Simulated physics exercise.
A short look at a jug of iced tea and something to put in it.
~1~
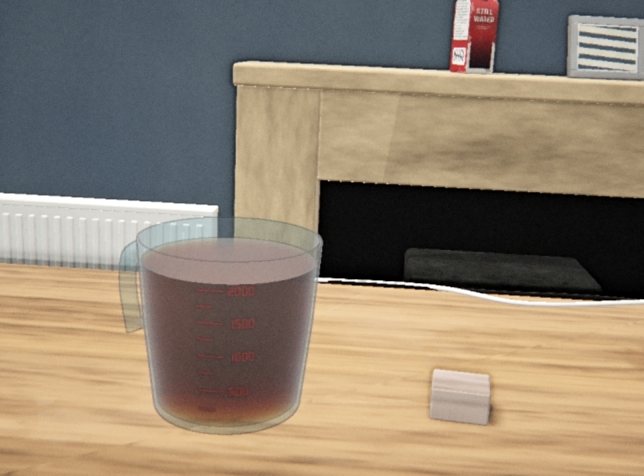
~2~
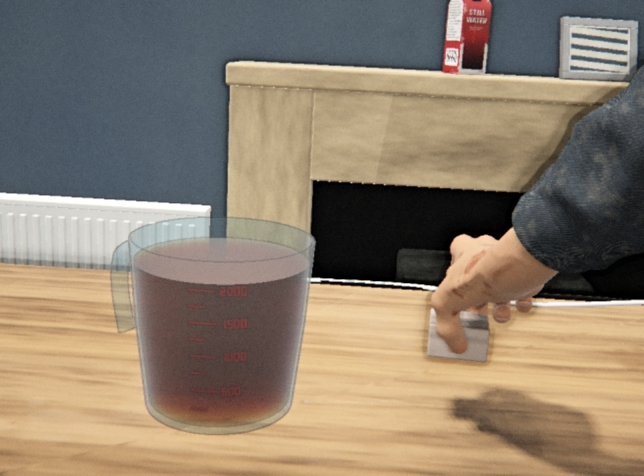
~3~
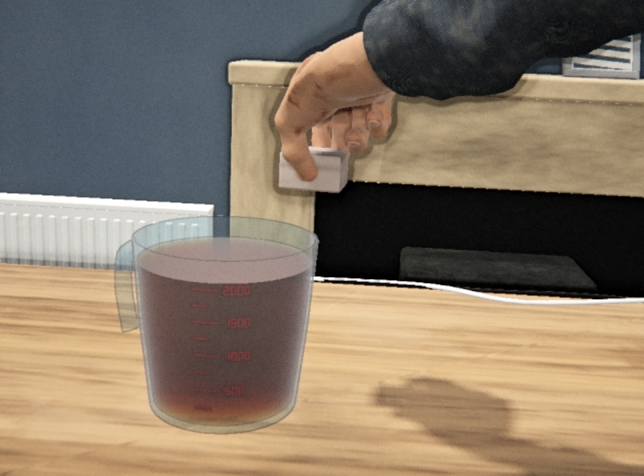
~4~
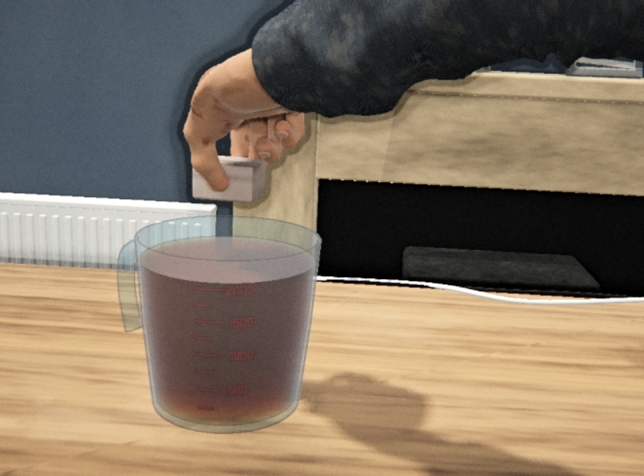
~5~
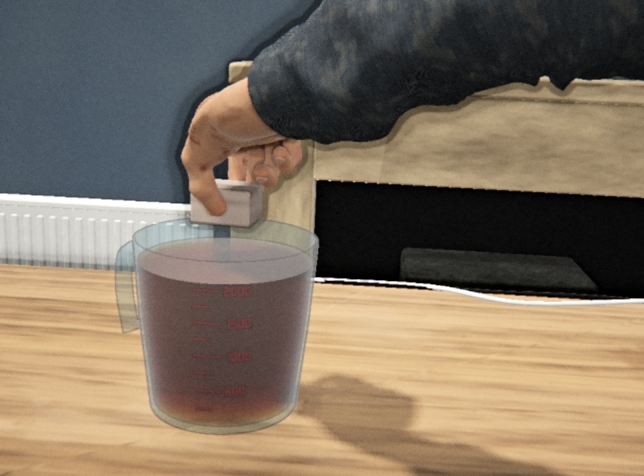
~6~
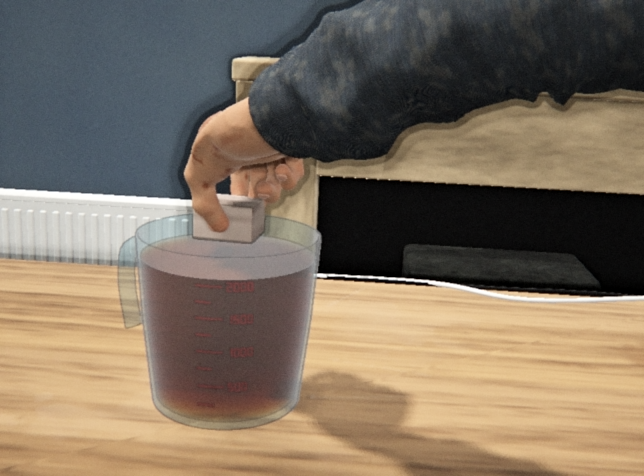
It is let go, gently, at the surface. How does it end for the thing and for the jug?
Once released it stays up top; meanwhile the jug keeps every drop.
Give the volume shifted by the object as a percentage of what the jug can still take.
That works out to about 10 in a hundred.
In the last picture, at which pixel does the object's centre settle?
(229, 256), give or take.
Next, the wooden block enters the iced tea; the jug is nearly full.
After that, the wooden block comes up again; the jug is nearly full.
Finally, the wooden block rides on the surface; the jug is nearly full; the top is dry.
